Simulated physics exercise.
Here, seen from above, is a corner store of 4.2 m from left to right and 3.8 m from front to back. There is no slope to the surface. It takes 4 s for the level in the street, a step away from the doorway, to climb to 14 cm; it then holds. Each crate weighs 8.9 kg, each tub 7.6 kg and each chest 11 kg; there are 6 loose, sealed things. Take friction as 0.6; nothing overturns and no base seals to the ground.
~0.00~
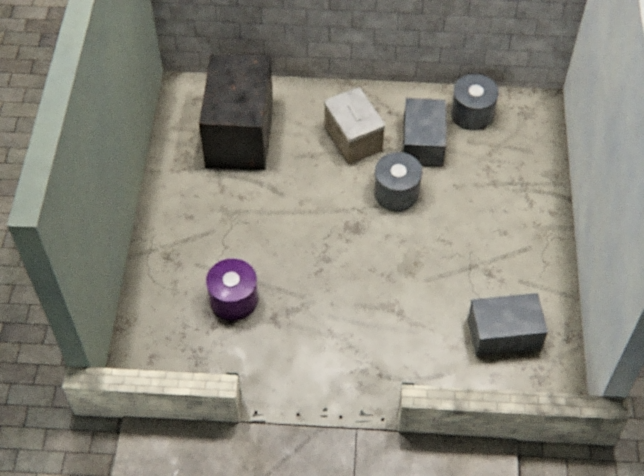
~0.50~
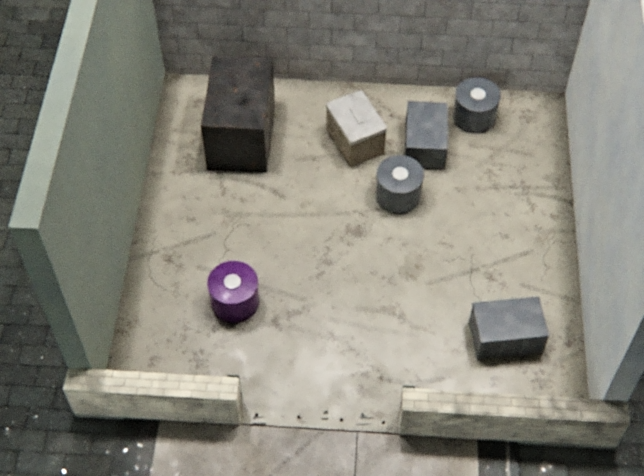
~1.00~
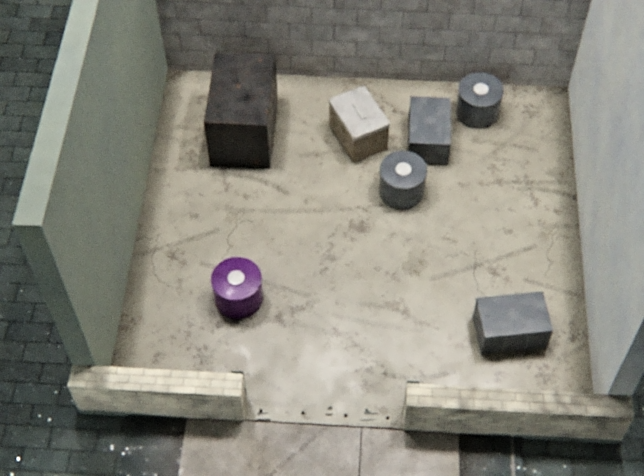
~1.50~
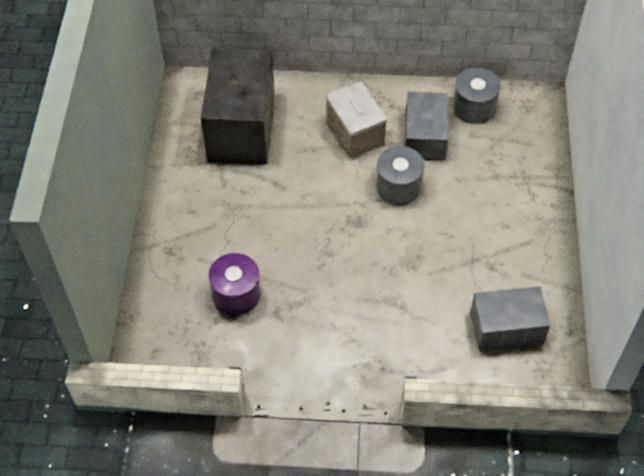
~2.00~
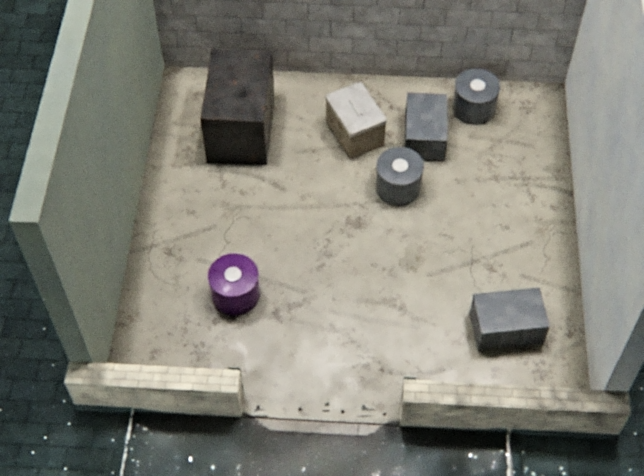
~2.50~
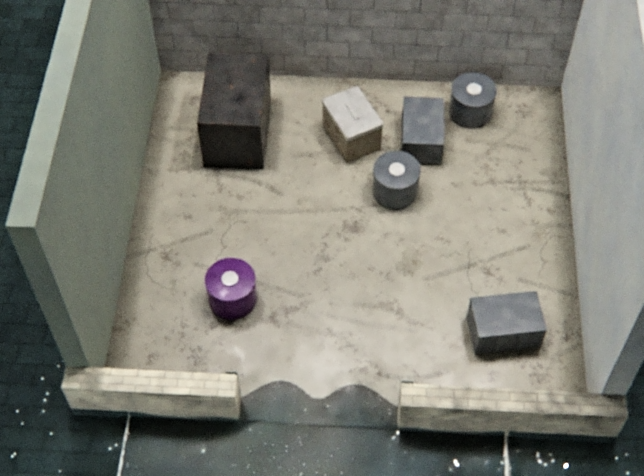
Dark water spreads over the paving outside a walled space, covers the pale slab at the front opening, and just edges through the gap, while the purple tub, gray tubs and box-shaped chests inside stay in place.
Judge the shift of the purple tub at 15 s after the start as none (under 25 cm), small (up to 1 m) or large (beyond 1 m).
It is small.
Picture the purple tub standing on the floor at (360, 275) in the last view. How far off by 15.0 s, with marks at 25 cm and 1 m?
Well, it gets shoved far.
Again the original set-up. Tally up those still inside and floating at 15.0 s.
6 at that moment.
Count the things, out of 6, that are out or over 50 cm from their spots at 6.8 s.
Tally: 0.
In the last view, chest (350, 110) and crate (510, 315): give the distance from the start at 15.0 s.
In that order: 140 cm, 80 cm.
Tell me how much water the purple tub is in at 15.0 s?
Roughly 7 cm deep.
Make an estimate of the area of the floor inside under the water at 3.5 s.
1.5 m2.
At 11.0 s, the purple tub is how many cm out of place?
About 60 cm by then.
After 3.5 s the purple tub is near (230, 279), 0.0 m from its start, aground; 0 afloat.
After 6.8 s the purple tub is near (213, 262), 0.2 m from its start, aground; 1 afloat.
After 11.0 s the purple tub is near (166, 263), 0.6 m from its start, aground; 4 afloat.
After 15.0 s the purple tub is near (240, 324), 0.5 m from its start, afloat; 6 afloat.
